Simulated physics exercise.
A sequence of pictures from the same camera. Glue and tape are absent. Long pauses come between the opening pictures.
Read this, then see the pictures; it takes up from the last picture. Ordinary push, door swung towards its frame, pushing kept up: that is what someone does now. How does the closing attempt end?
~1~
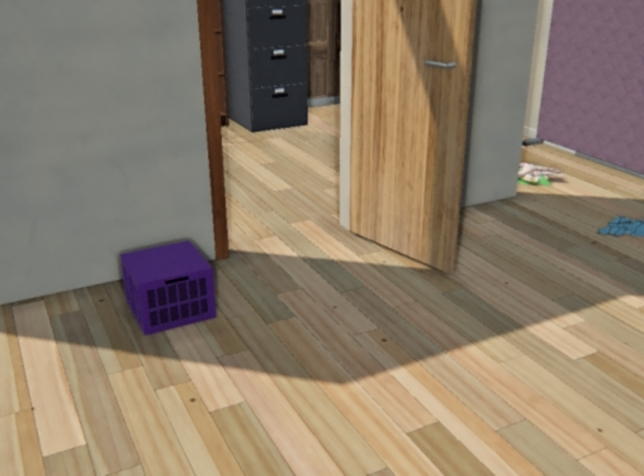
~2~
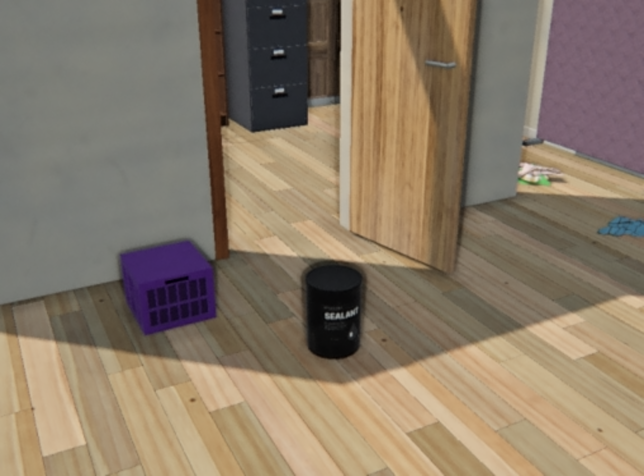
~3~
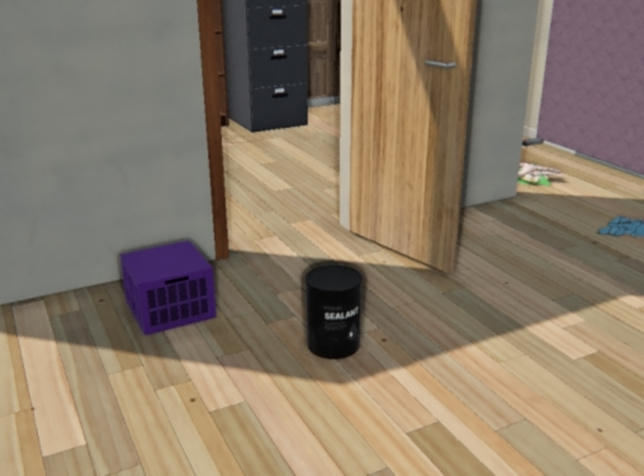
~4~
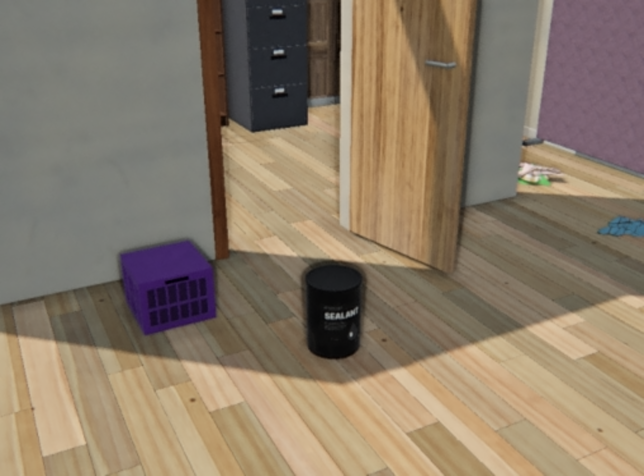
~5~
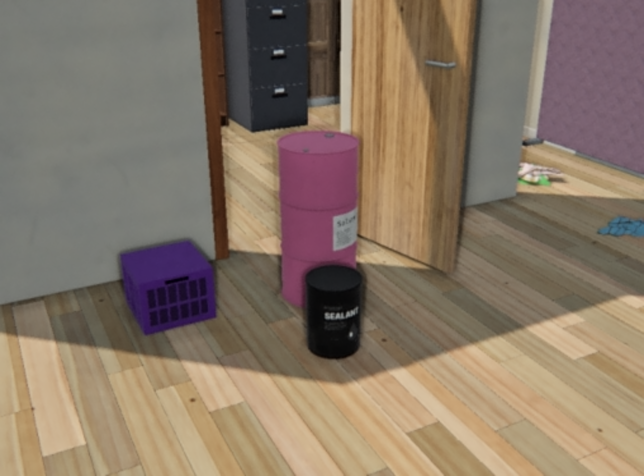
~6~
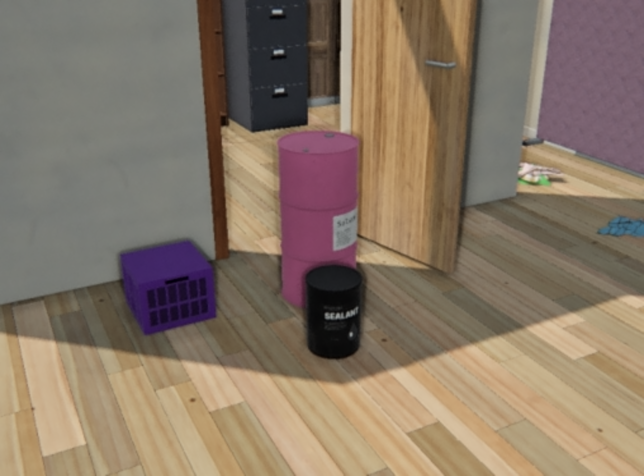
Turns out the door can't touch the frame at all.
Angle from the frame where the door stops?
Some 65°.
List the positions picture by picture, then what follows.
Door wide open and still; purple crate (168, 286), in the first picture.
Door wide open and still; purple crate (168, 286); black pail (334, 312), in the second picture.
Door wide open and still; purple crate (168, 286); black pail (334, 312), in the third picture.
Door wide open and still; purple crate (168, 286); black pail (334, 312), in the fourth picture.
Door wide open and still; purple crate (168, 286); black pail (334, 312), in the fifth picture.
Door wide open and still; pink drum (319, 220); purple crate (168, 286), in the sixth picture.
Then, 0.40 s past the last view, door 98° open.
Then, 0.70 s past the last view, door 86° open.
Then, 0.90 s past the last view, door 78° open.
Then, 1.20 s past the last view, door 66° open.
Finally, door 64° open; all 3 still in place. Final places as the last picture's camera would see them, pink drum near (319, 220).
